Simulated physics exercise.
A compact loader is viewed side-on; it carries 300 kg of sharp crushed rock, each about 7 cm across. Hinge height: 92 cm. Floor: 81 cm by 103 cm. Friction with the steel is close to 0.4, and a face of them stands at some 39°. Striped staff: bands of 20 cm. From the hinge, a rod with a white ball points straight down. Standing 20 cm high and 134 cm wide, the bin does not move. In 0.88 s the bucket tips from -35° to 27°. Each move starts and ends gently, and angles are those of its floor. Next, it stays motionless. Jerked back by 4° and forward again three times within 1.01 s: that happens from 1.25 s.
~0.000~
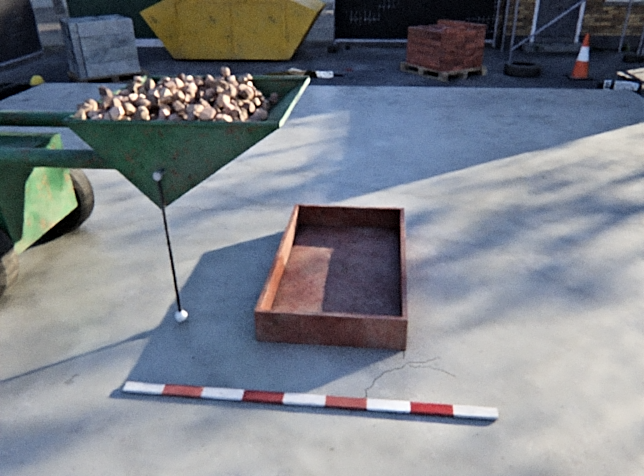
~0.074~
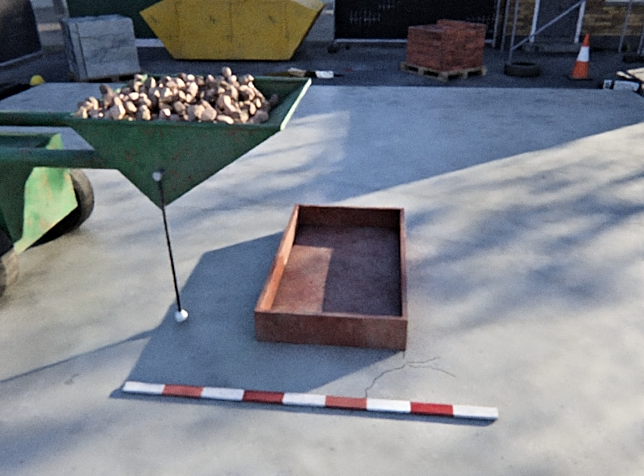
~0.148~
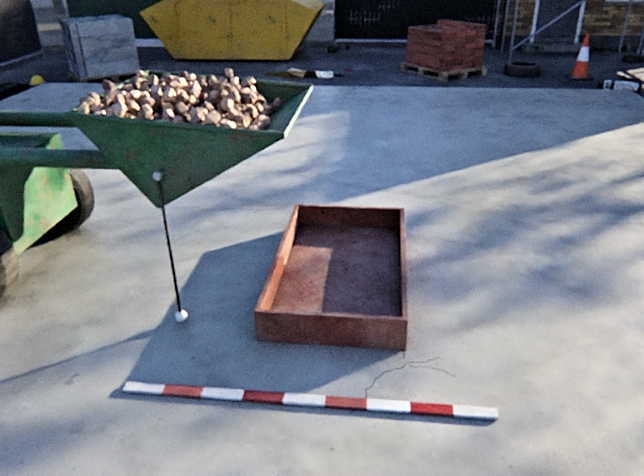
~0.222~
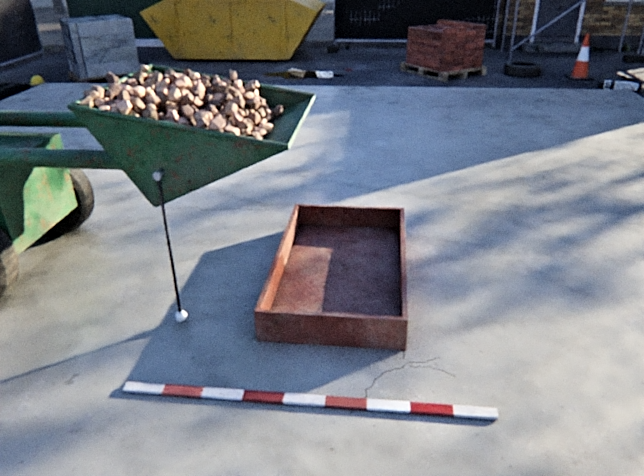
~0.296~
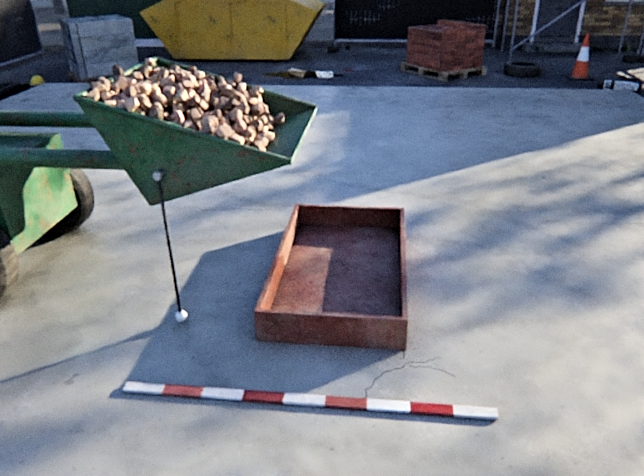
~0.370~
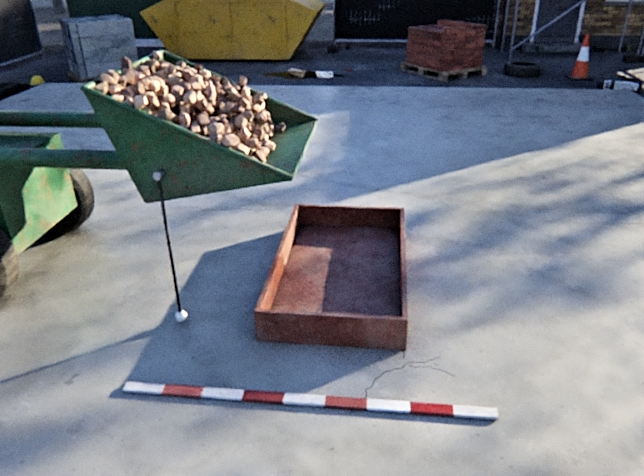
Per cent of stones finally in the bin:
About 100 %.
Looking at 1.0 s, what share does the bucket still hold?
It holds some 90 per cent.
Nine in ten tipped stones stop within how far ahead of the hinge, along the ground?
About 110 cm.
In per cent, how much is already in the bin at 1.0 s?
I'd say near 10 per cent at that time.
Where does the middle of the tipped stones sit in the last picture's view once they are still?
Near (330, 258).
After 0.7 s the floor is at 17°; 100 % in the bucket; the foremost stones are at (271, 186).
After 1.0 s the floor is at 27°; 90 % in the bucket, 10 % in the bin; the foremost stones are at (327, 243).
After 2.7 s the floor is at 27°; 1 % in the bucket, 99 % in the bin; the foremost stones are at (395, 271).
After 5.2 s the floor is at 27°; 0 % in the bucket, 2 % short of the bin, 98 % in the bin; the foremost stones are at (395, 268).
